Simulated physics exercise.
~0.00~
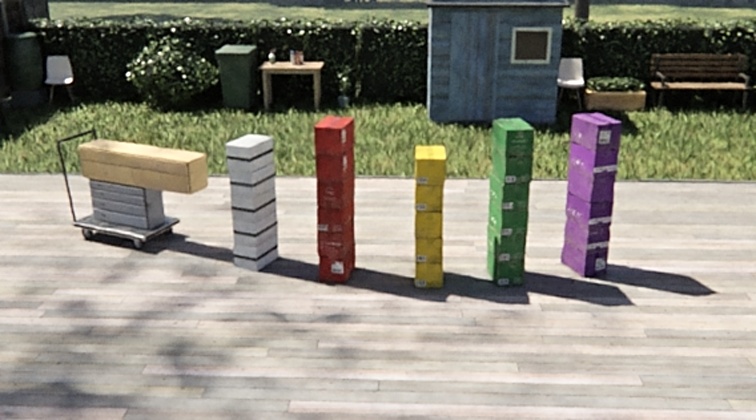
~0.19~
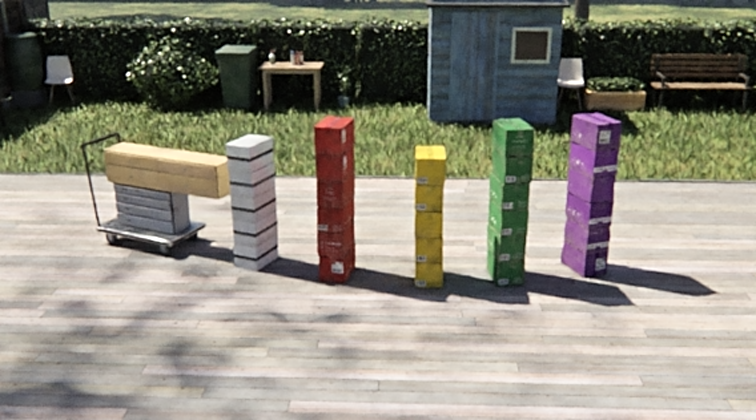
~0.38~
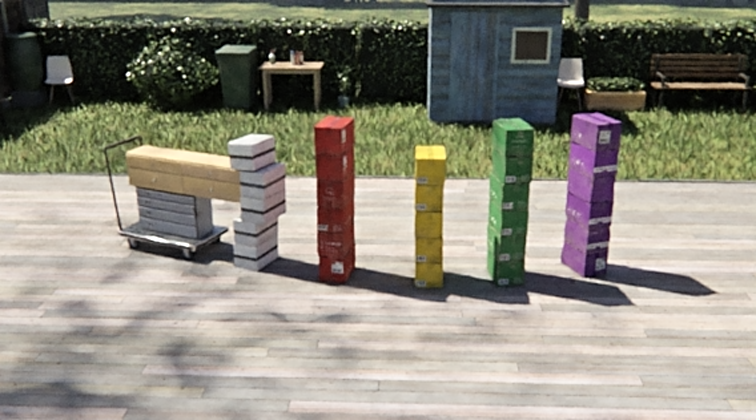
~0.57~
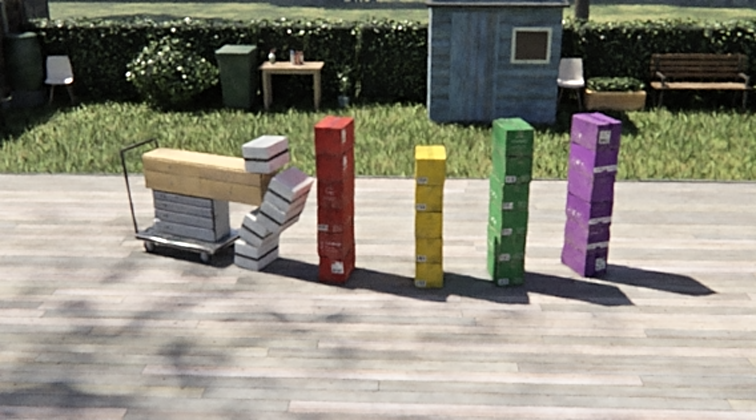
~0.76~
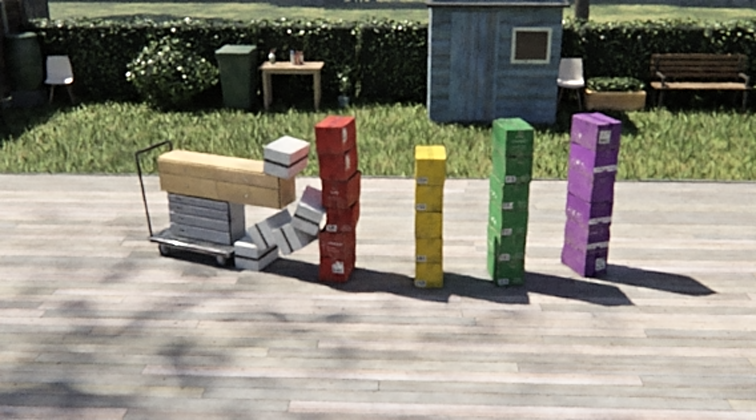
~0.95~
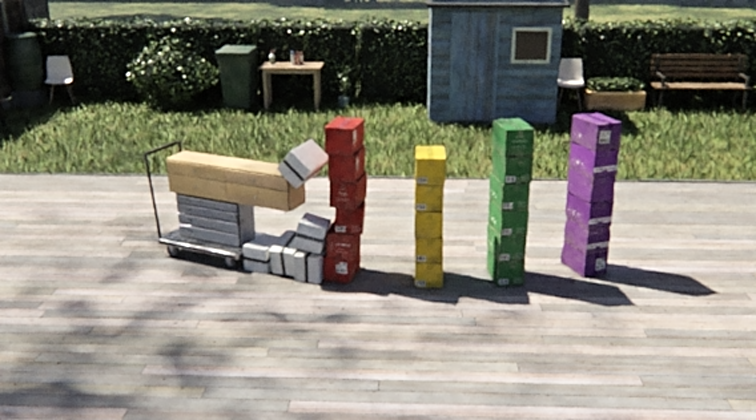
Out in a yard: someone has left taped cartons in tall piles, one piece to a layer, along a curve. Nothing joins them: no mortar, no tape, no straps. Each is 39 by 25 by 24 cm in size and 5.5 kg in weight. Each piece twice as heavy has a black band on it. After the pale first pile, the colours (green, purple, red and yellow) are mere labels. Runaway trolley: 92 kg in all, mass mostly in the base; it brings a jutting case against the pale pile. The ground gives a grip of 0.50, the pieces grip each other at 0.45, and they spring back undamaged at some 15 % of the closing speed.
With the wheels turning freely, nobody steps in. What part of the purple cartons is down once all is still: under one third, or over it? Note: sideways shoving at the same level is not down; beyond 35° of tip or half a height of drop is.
Over one third.
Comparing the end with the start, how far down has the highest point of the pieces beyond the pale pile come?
Roughly 80 centimetres.
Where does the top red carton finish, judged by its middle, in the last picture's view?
It settles close to (563, 334) in the last view.
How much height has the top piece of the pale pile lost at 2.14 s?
60 cm lower.
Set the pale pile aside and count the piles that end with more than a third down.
4.
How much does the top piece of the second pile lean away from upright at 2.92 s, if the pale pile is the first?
Roughly 110 degrees.
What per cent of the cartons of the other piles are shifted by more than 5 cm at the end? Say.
It works out to 100 percent.
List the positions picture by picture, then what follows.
In the first frame (we follow the side turned to the camera), load (182, 171) 50 cm short; top purple carton (584, 133); top red carton (328, 141); no other piece has moved.
In the second frame, load (210, 176) 17 cm short; top purple carton (584, 133).
In the third frame, load (236, 179) 11 cm in, top of the pale pile leaning 3°; top purple carton (584, 133); no other piece has moved.
In the fourth frame, load (255, 182) 31 cm in, top of the pale pile leaning 4°; top purple carton (584, 133); no other piece has moved.
In the fifth frame, load (272, 185) 50 cm in, top of the pale pile leaning 9°; top purple carton (584, 133); 3 stirred so far.
In the sixth frame, load (282, 187) 60 cm in, top of the pale pile leaning 41°; top purple carton (584, 133); top red carton (339, 142) displaced 10 cm; 6 stirred so far.
Around 2.14 s, 4 of the pale pile down; none of the 6 purple cartons down (4 of 23 in all colours); top purple carton unmoved; top red carton tipped 25°, 12 cm lower.
Around 2.92 s, 4 of the pale pile down; none of the 6 purple cartons down (11 of 23 in all colours); top purple carton unmoved; top red carton on its side.
Around 3.68 s, 4 of the pale pile down; 5 of the 6 purple cartons down (22 of 23 in all colours); top purple carton tipped 58°, 64 cm lower; top red carton upside down.
Finally (5.7 s), 4 of the pale pile down; 6 of the 6 purple cartons down (23 of 23 in all colours); top purple carton on its side; top red carton upside down. That is 100 per cent. Seen by the last camera, middles, top red carton near (563, 334).
